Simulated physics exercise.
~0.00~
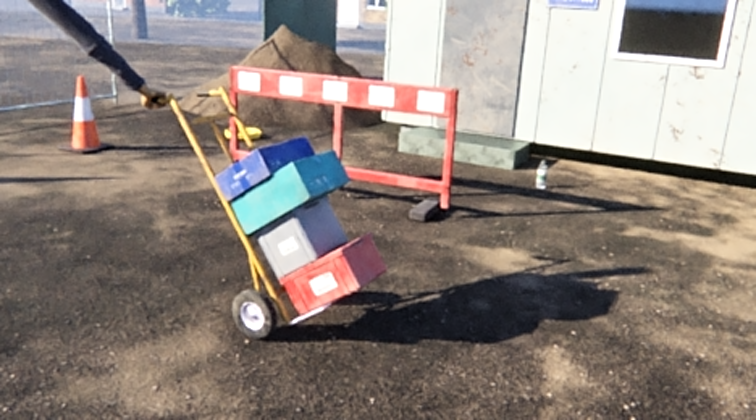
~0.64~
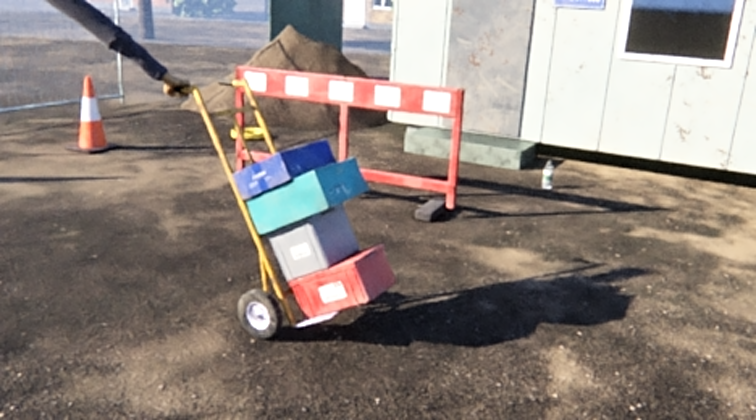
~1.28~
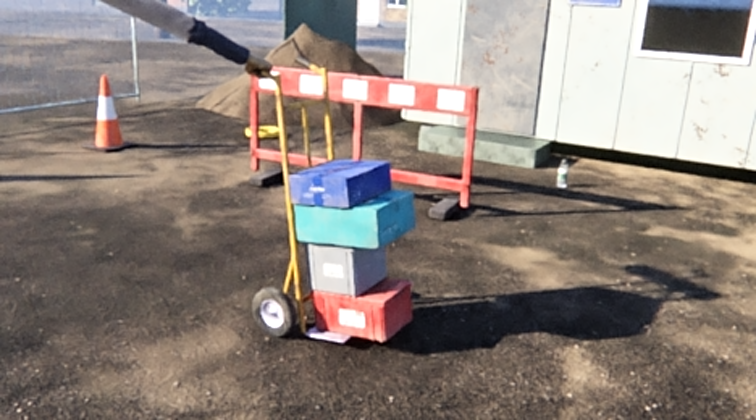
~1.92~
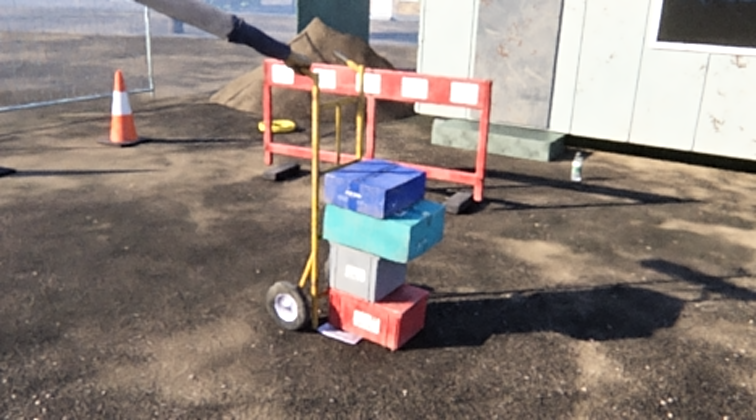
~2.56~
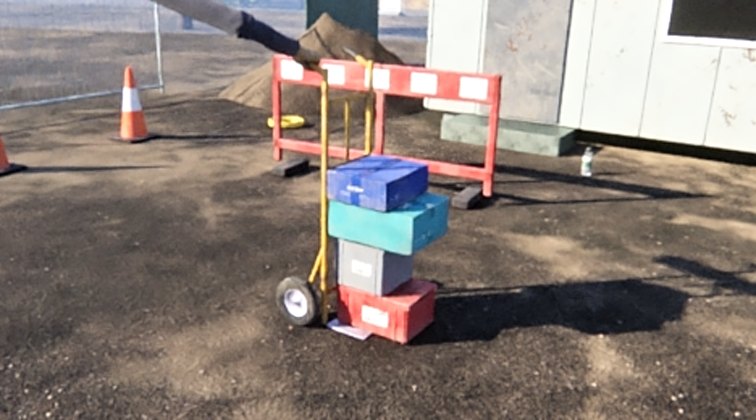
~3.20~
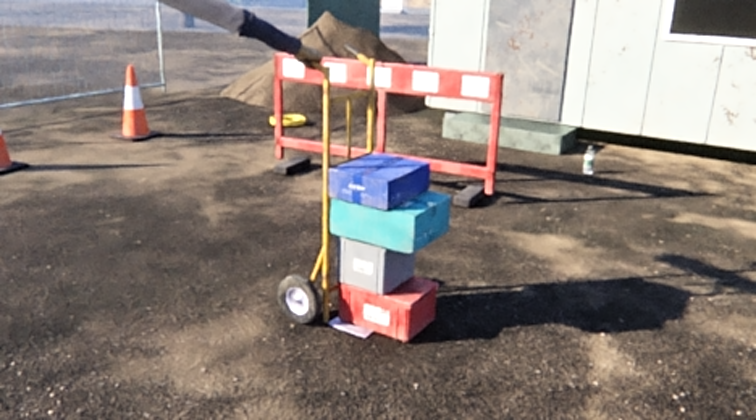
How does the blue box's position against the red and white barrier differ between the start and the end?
At the start the blue box is tilted back by the left end of the barrier. At the end it sits level on top of the stack, further right, in front of the middle part of the barrier.
